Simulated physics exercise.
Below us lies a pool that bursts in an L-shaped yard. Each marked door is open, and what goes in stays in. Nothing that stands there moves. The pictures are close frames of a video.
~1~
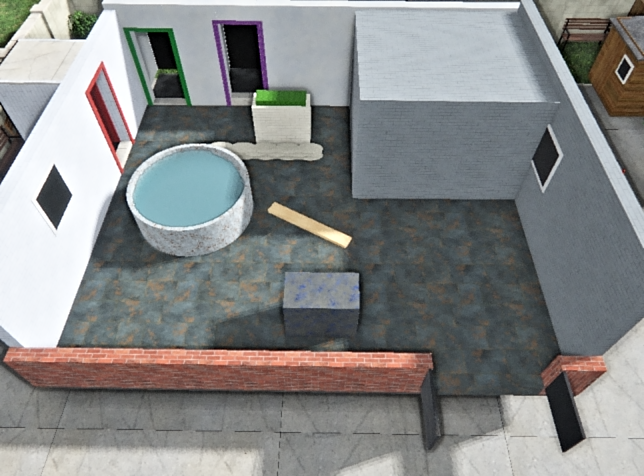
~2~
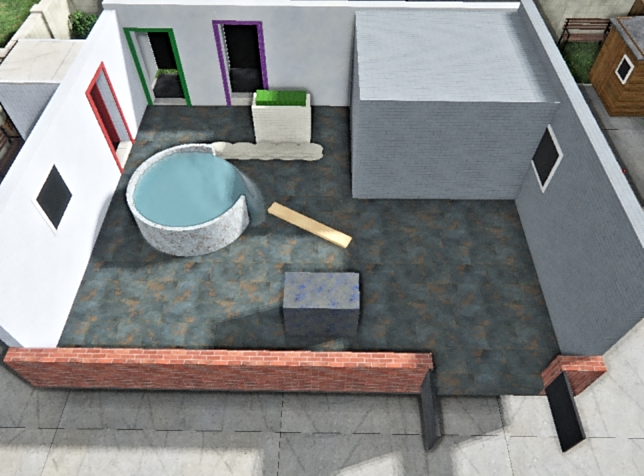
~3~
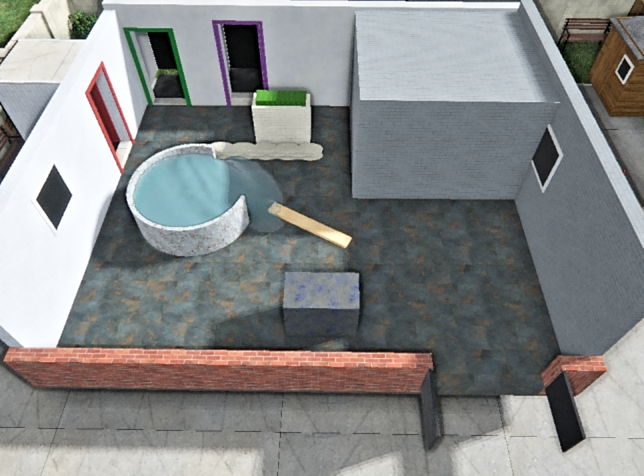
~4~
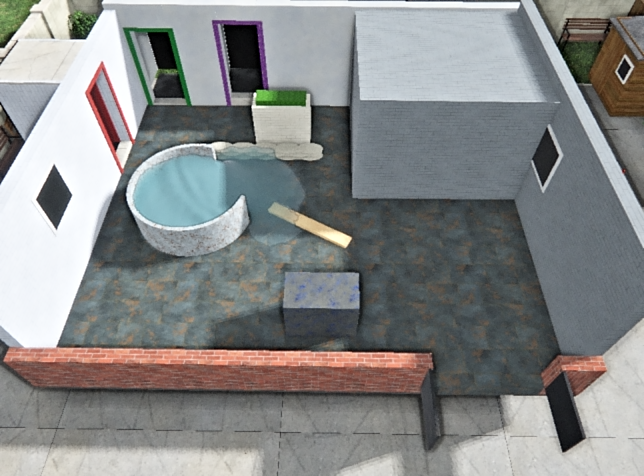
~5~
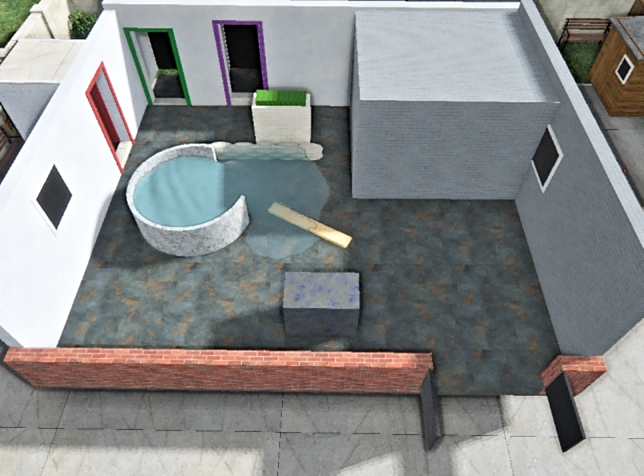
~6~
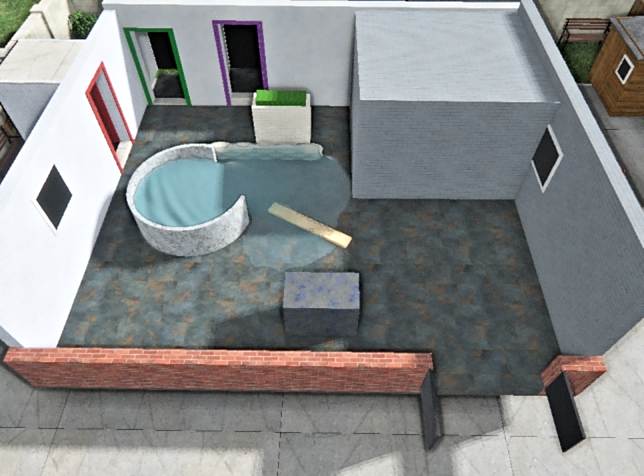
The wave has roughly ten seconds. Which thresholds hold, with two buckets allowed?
One by one: The purple door stays under that; the red door stays under that; the green door takes more than that.
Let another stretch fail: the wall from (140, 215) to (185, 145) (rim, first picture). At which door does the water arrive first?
First comes the one in red.
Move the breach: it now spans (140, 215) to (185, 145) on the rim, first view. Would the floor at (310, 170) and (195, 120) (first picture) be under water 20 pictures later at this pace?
In that order: No water, awash.
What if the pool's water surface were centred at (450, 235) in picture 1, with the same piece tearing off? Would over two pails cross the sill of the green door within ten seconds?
My reading: The green door lets less in.
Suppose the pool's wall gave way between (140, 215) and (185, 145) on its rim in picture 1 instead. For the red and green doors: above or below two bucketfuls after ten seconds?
Red is over; green lets more in.
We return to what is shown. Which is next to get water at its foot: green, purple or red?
First comes the one in red.
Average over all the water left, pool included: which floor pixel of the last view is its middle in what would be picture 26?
Close to (286, 198).
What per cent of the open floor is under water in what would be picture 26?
Near 65 in a hundred.
A moment on, water covers 25 % of the floor; the purple door not reached, the red door not reached, the green door not reached.
Next, water covers 35 % of the floor; the purple door not reached, the red door wet at the sill, nothing in, the green door not reached.
Then, water covers 65 % of the floor; the purple door wet at the sill, nothing in, the red door wet at the sill, nothing in, the green door wet at the sill, nothing in.
Later, water covers 90 % of the floor; the purple door wet at the sill, nothing in, the red door under two buckets in, the green door over two buckets in.
In the end, water covers 95 % of the floor; the purple door wet at the sill, nothing in, the red door under two buckets in, the green door over two buckets in.
